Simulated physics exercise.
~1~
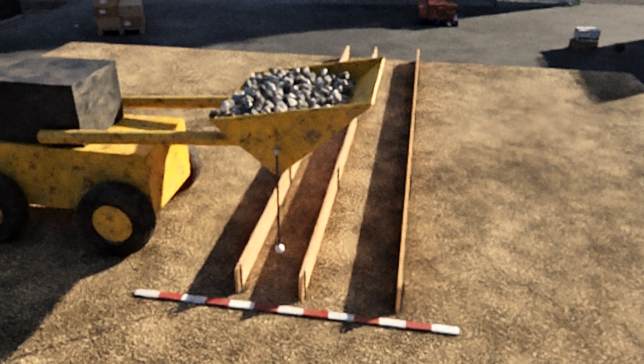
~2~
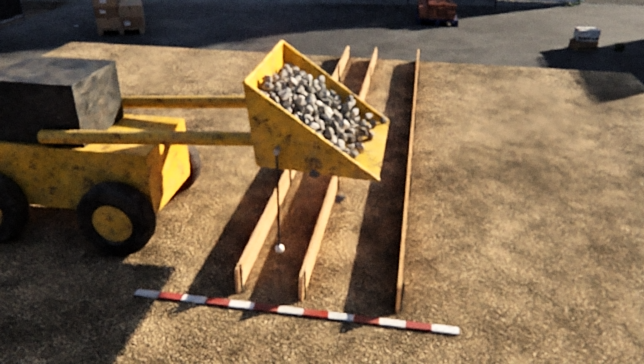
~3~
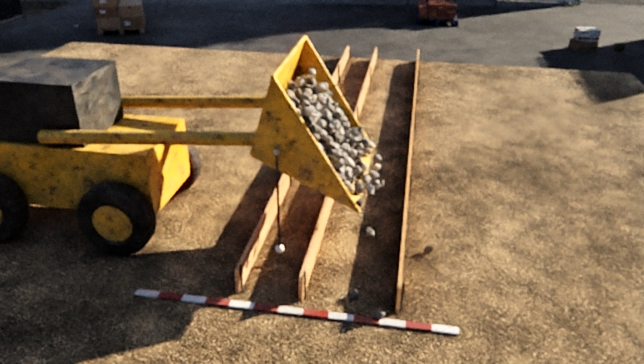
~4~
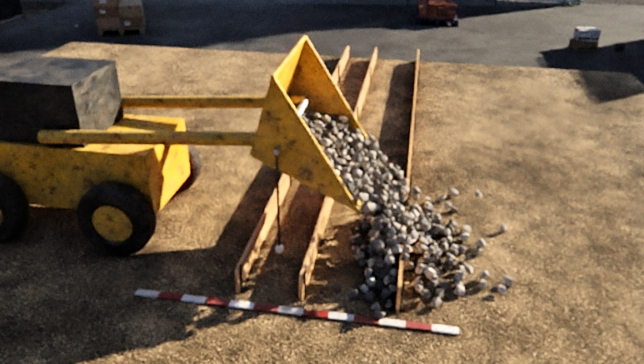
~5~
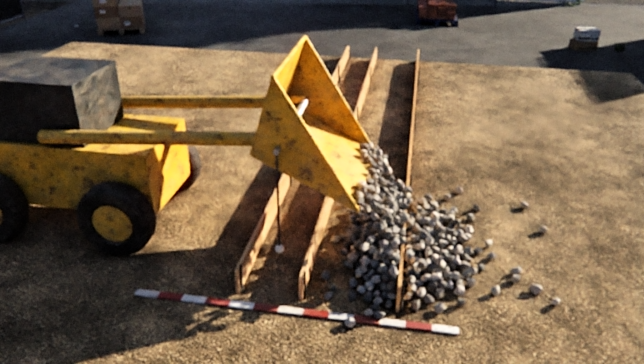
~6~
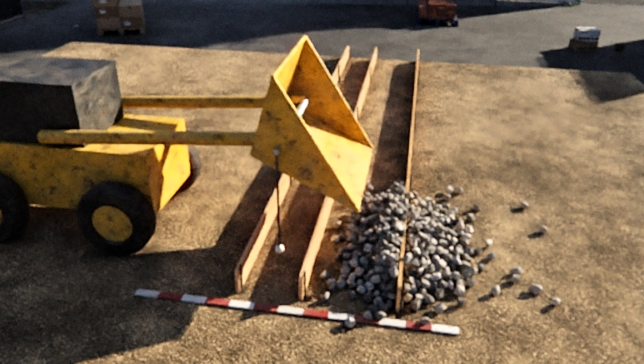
On sandy ground beside tarmac, a yellow loader tipping its bucket and spilling grey stones into a heap across the right-hand plank.
